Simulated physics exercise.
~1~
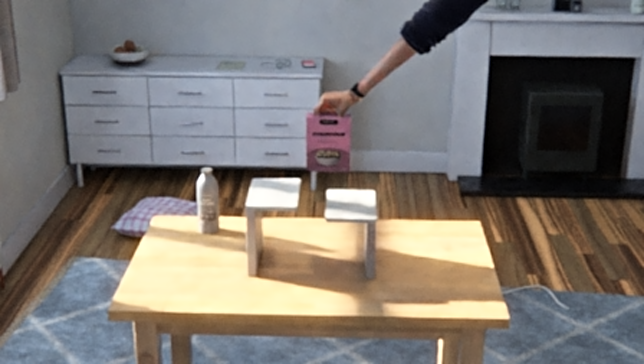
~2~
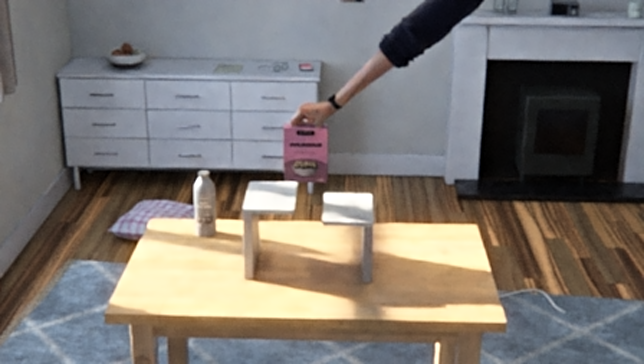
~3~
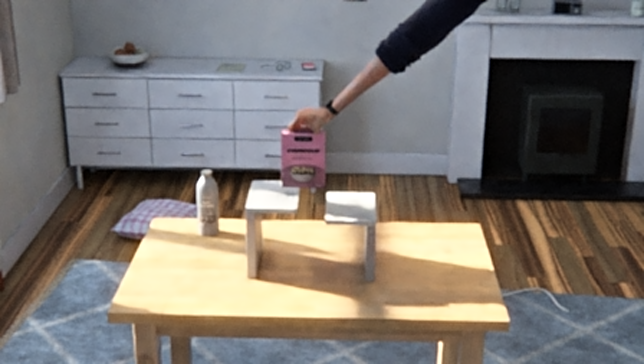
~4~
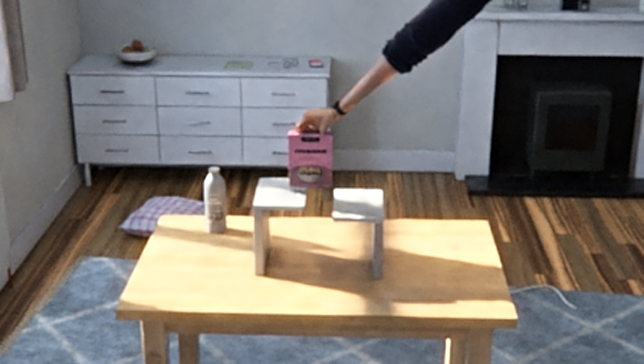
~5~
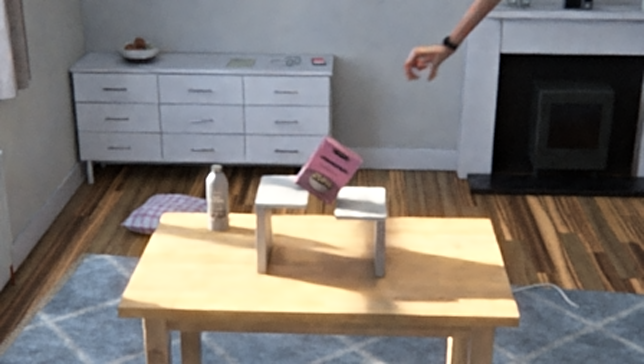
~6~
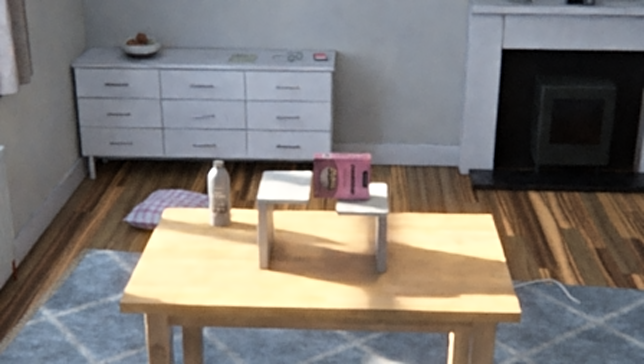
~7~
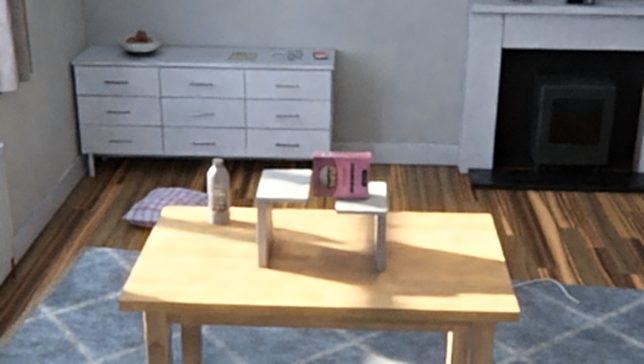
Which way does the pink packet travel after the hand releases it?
The pink packet moves down, tipping over to the right as it settles on the stand.
